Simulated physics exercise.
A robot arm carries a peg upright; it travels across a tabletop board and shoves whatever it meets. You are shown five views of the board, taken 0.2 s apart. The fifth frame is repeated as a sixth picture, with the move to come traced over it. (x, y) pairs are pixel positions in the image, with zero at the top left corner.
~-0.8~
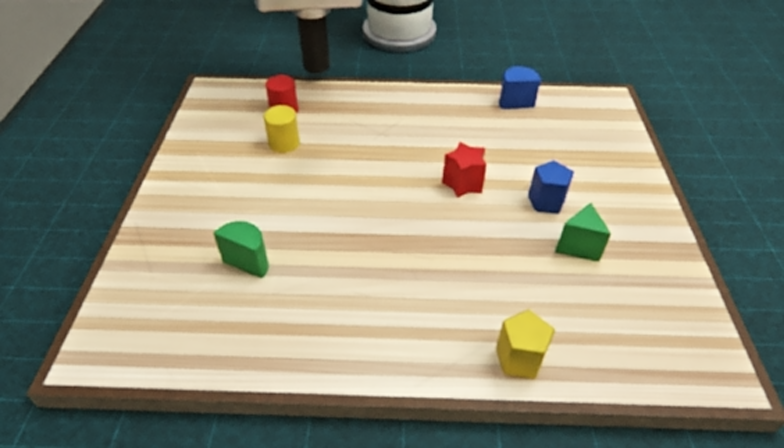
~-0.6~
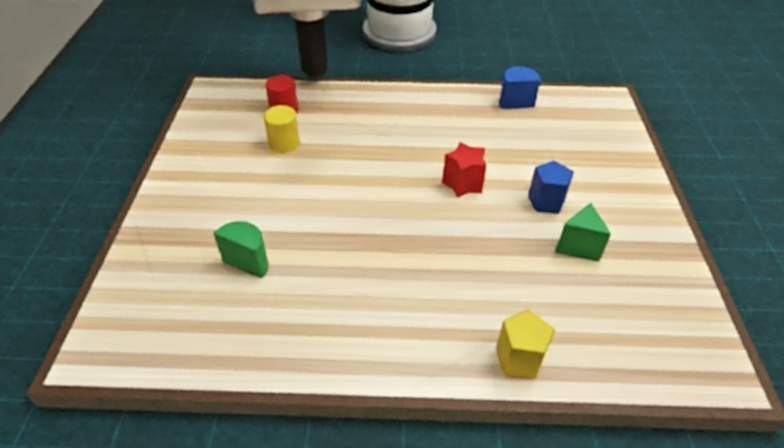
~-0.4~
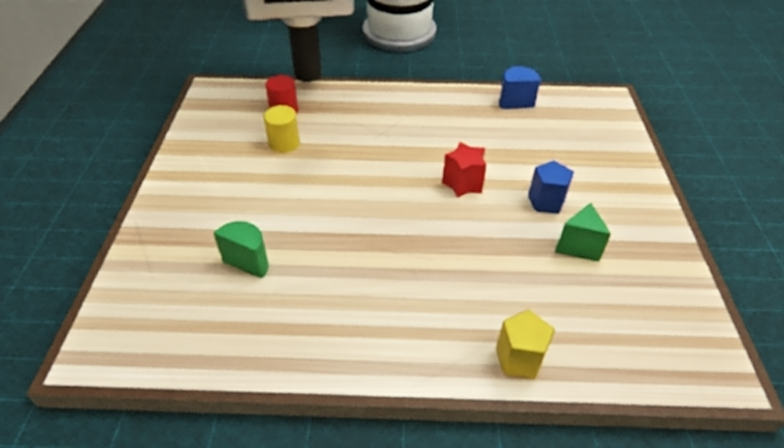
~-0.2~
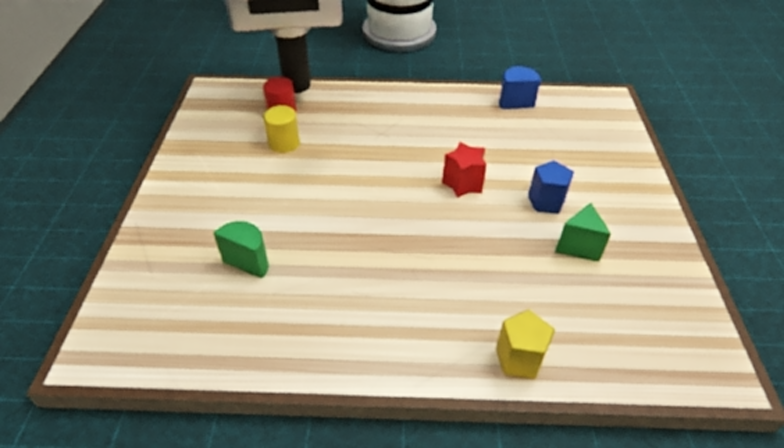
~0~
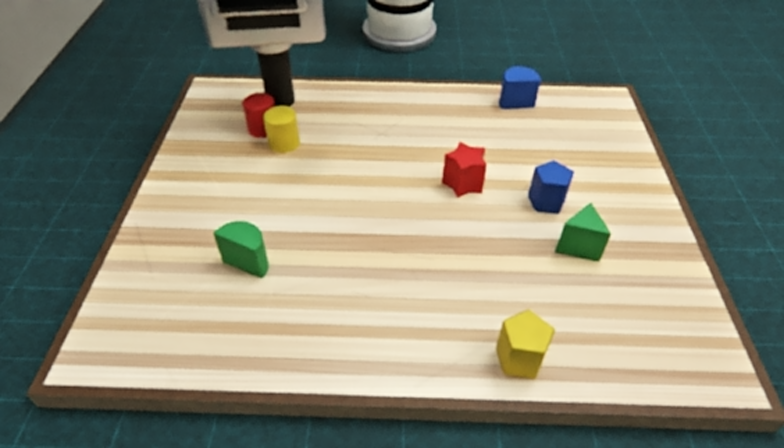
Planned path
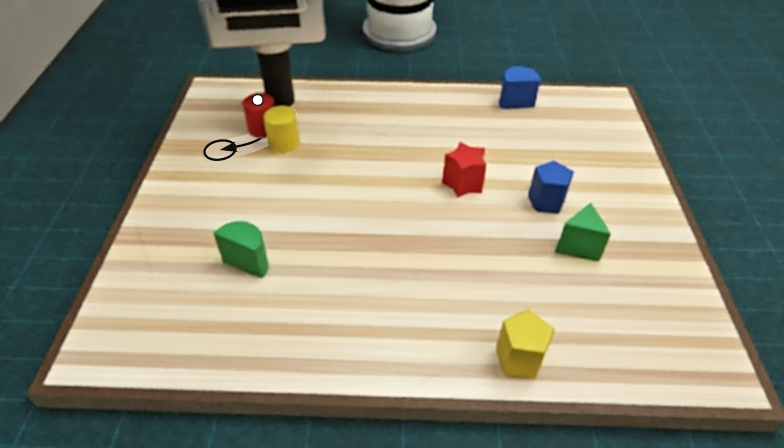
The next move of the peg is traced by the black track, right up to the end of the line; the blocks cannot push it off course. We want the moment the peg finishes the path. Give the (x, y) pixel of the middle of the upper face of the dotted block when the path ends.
I'd say the dotted block ends with its top centre at (186, 137).
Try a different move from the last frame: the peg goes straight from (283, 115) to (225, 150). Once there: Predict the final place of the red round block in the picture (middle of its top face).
It will likely be found at (202, 140).
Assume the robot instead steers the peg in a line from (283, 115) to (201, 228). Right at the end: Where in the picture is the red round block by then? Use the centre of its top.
I think it will end close to (207, 134).
Path on the board, from (283, 115) by way of (270, 130) and (249, 143) to (220, 150); the dot is on the red round block.
What follows on the original path. Halfway along, peg at (259, 126); red round block at (227, 121); yellow round block at (279, 120).
At the end, peg at (217, 138); red round block at (186, 137); yellow round block at (279, 120).
